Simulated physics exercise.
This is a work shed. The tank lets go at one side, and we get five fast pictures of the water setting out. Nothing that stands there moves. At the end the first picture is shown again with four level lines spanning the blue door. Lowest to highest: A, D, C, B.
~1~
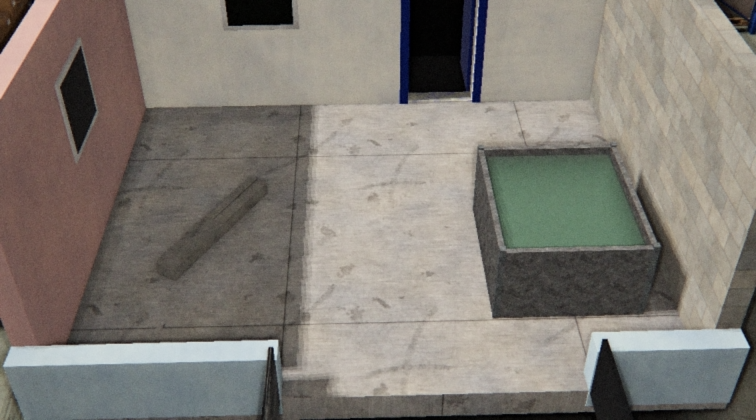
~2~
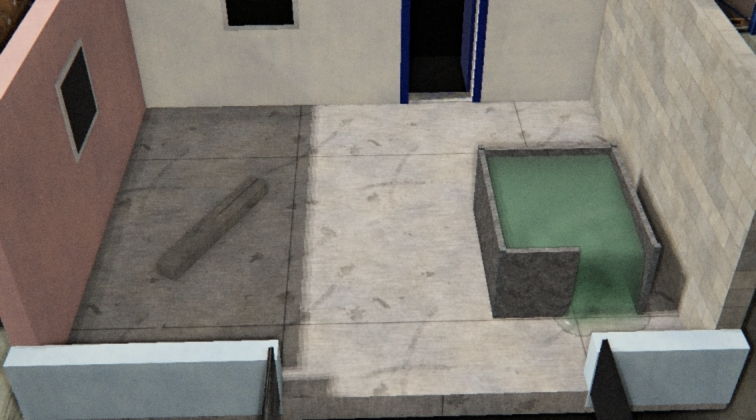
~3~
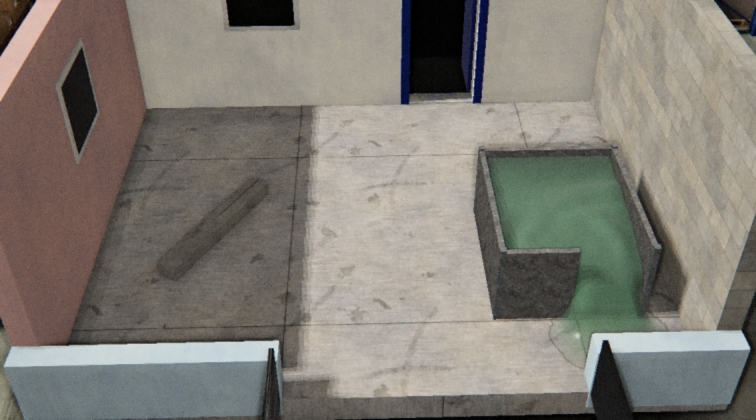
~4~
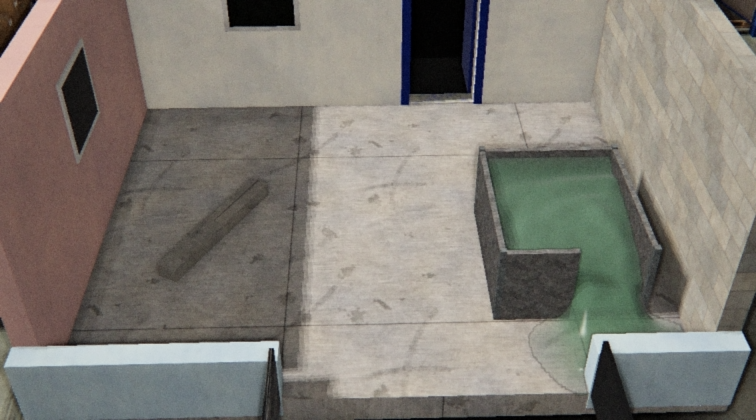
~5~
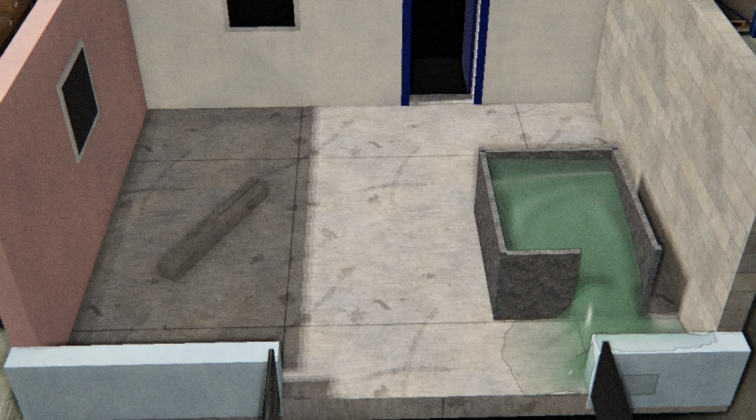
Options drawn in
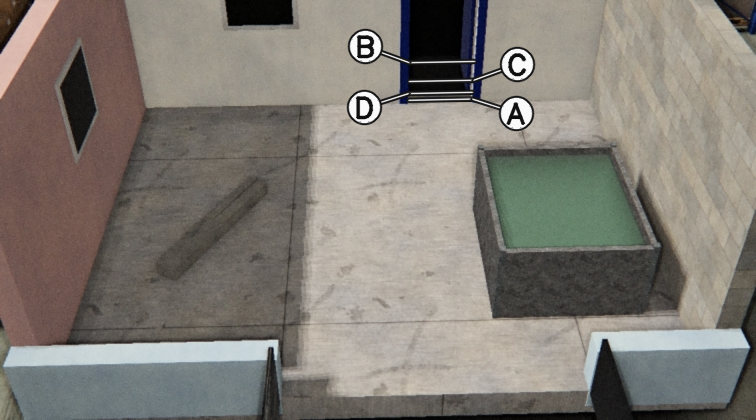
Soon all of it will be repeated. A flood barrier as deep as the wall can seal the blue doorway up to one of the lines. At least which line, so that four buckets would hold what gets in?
Height A.
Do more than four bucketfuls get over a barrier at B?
No, that is safe.
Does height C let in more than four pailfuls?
No, not at all.
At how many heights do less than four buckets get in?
All four.
On the marked copy, A at (440, 99); B at (442, 62); C at (441, 80); D at (440, 92); from the bottom up A, D, C, B.
If A is chosen, a splash gets over, under a bucket.
If B is chosen, nothing gets over.
If C is chosen, nothing gets over.
If D is chosen, nothing gets over.
